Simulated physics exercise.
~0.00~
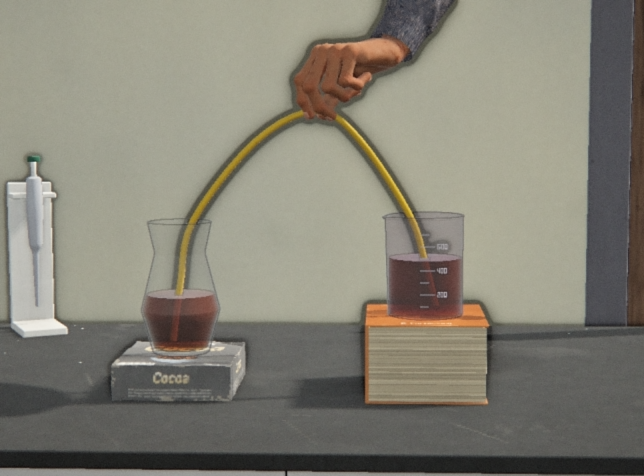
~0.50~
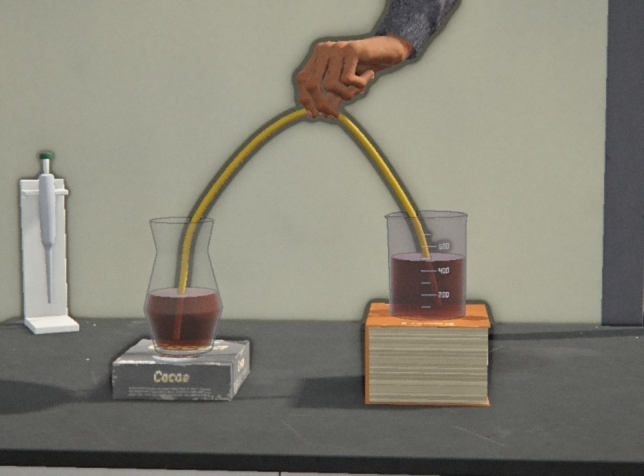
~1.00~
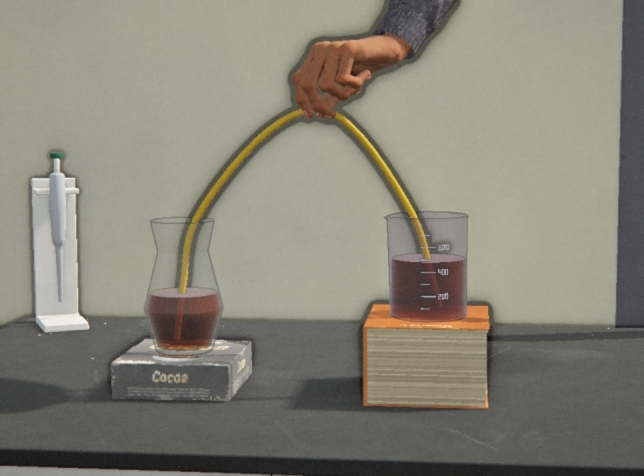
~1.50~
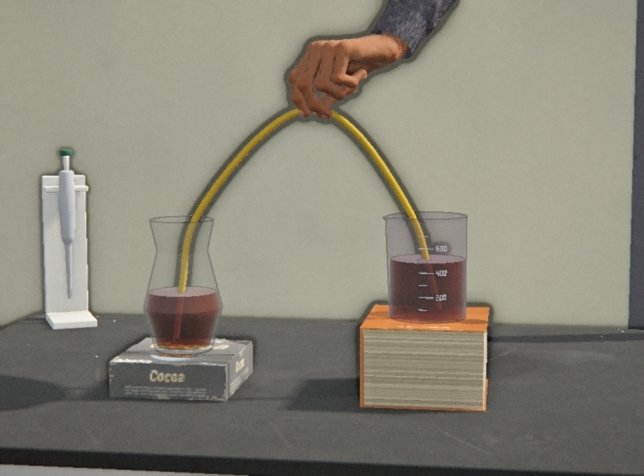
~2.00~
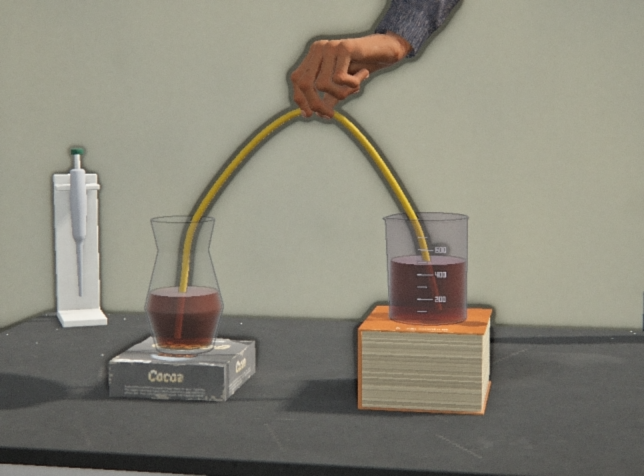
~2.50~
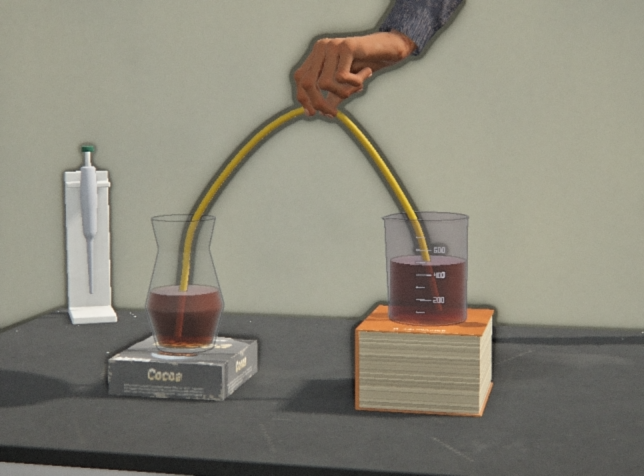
On a dark counter, a hand pinches a yellow hose between two containers as the view shifts slightly.
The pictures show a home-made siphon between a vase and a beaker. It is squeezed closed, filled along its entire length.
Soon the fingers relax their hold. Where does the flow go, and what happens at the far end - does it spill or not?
Here is how it goes: Flow: Into the left-hand one; taker: Does not spill.
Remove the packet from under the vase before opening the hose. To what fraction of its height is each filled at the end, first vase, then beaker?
The first ends at 80 % of its height, the second at 25 %.
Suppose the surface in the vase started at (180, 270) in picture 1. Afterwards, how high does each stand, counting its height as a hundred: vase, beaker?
65 % and 50 %, in that order.
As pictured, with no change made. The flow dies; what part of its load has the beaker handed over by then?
Close to 30 in a hundred.
By 8.0 s, the vase is about half full; the beaker is about half full.
By 45.0 s, the vase is about two thirds full; the beaker is about a third full; the two surfaces are level.
